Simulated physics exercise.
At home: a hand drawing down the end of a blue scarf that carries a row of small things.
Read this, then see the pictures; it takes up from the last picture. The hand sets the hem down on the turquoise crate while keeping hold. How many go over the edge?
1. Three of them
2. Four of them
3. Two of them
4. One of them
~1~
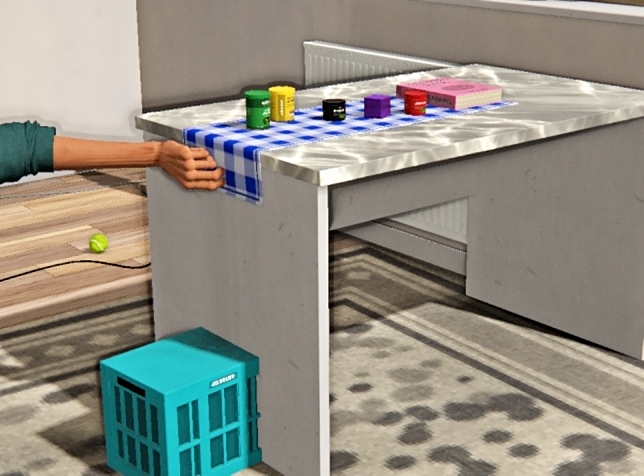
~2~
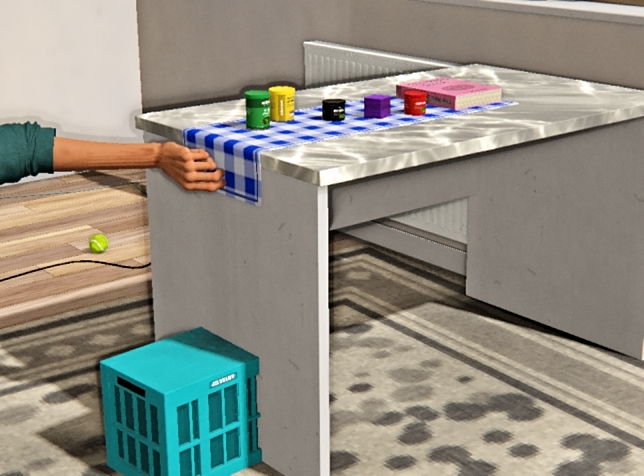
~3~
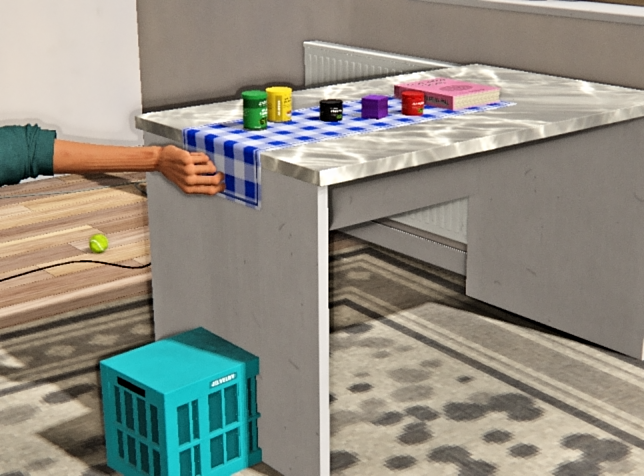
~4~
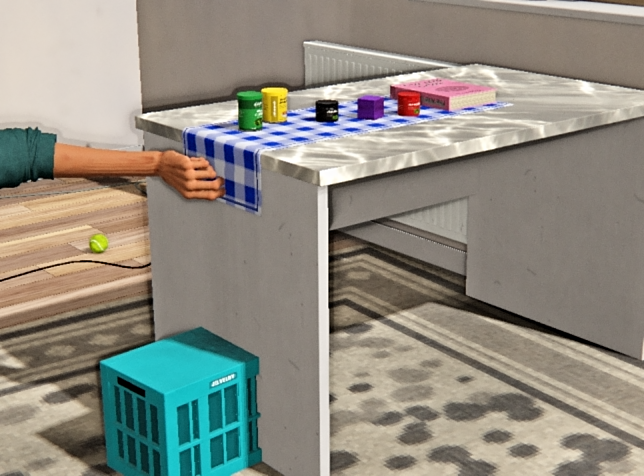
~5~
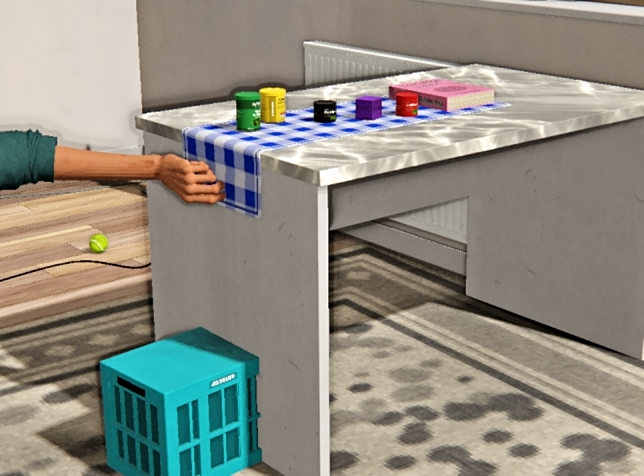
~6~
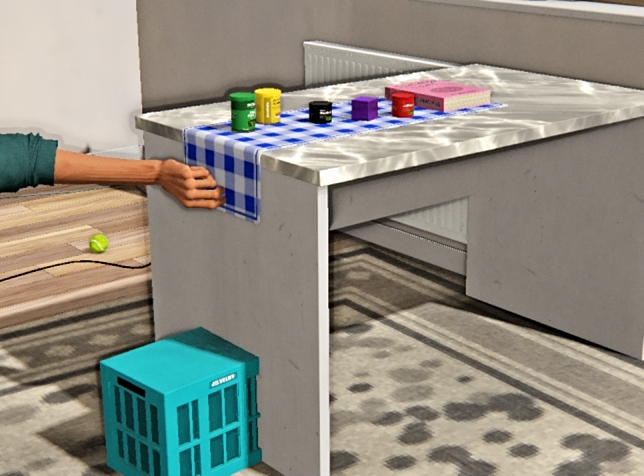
Answer: 1.
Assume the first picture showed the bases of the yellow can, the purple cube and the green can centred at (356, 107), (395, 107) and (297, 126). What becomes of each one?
Here's the result: The yellow can remains in place, the purple cube remains in place and the green can leaves the top.
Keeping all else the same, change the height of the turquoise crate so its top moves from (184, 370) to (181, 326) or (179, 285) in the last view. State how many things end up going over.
Then 2 and 1.
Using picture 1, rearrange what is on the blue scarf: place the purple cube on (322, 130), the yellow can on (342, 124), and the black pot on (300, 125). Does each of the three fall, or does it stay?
The purple cube ends up off; the yellow can ends up off; the black pot ends up off.
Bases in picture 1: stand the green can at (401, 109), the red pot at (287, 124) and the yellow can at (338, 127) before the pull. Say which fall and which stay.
In the end the green can rides it out, while the red pot gets dislodged and the yellow can gets dislodged.
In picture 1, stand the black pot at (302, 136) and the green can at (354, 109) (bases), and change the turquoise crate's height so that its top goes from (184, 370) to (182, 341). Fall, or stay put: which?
Result: Black pot gone, green can still there.
Soon after, hem near (222, 250); green can gone.
Then, hem near (222, 304); green can and yellow can gone.
At rest, hem on the crate; green can, yellow can and black pot gone. It carries off three.
